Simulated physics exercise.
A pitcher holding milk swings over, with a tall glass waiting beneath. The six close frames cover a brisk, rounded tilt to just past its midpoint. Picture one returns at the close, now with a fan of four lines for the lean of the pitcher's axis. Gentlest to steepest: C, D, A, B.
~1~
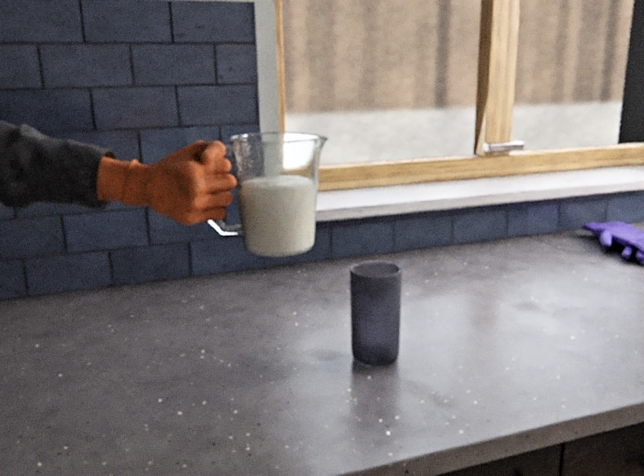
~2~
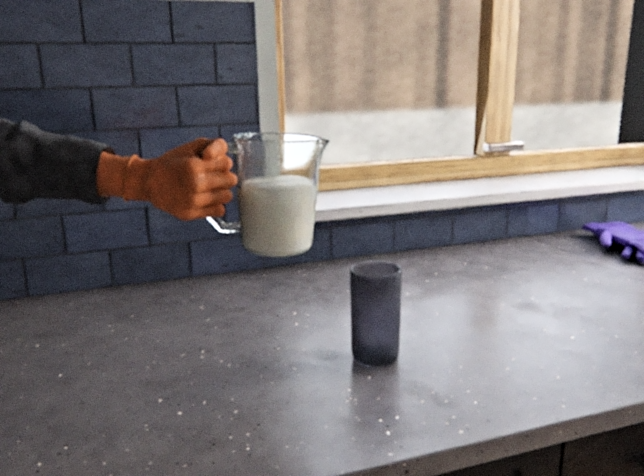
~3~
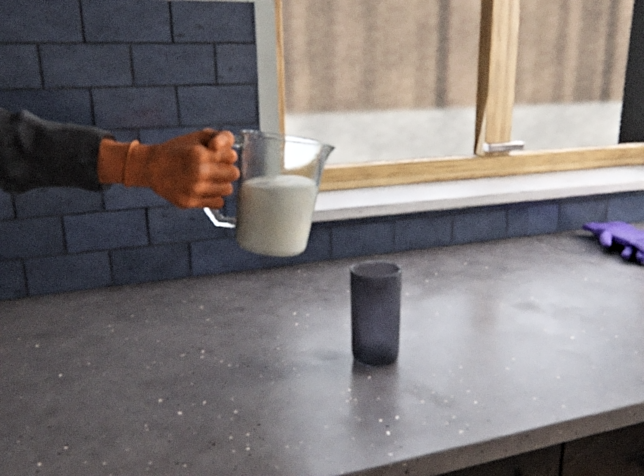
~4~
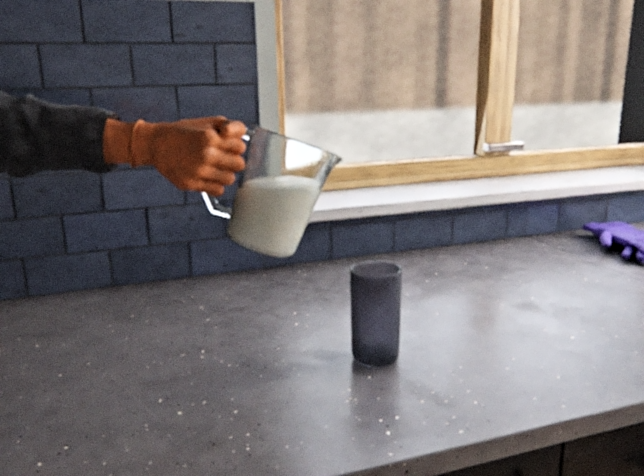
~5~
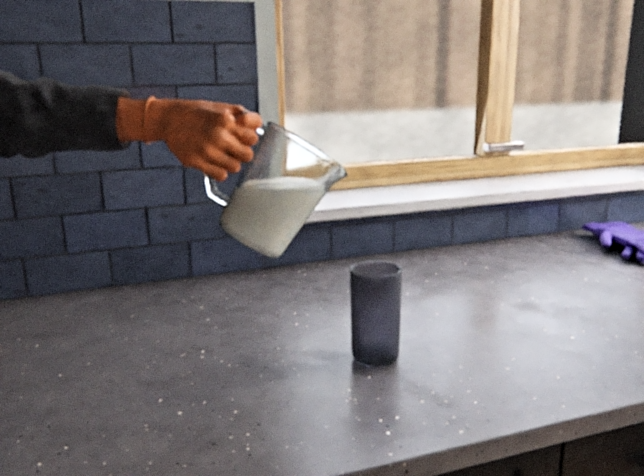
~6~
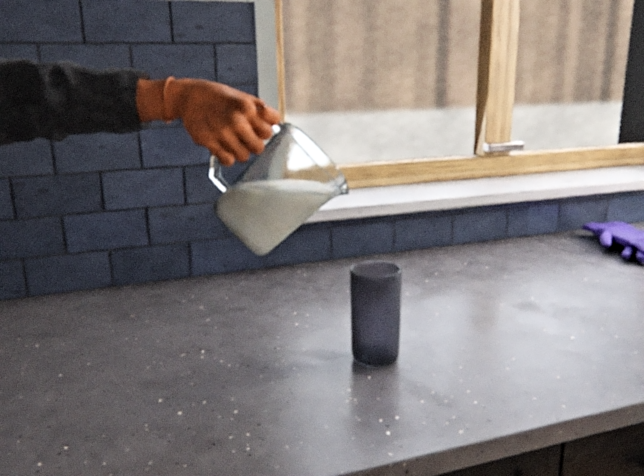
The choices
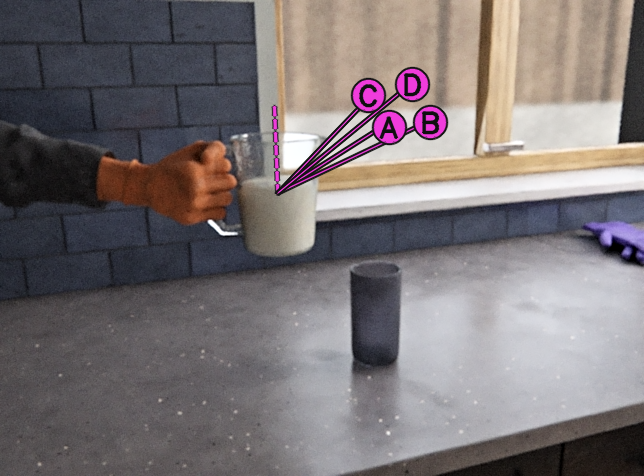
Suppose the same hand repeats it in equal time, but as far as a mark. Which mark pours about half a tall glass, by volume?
The answer is line B.
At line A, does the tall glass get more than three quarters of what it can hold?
No.
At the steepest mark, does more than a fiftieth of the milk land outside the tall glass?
No, it does not.
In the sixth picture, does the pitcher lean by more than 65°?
No, it does not.
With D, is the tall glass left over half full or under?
Under.
In magenta, A at (372, 132); B at (414, 128); C at (357, 109); D at (398, 93).
If A is chosen, the tall glass ends with about 31 % of what it can hold.
If B is chosen, the tall glass ends with about 53 % of what it can hold.
If C is chosen, the tall glass ends with about 4 % of what it can hold.
If D is chosen, the tall glass ends with about 14 % of what it can hold.
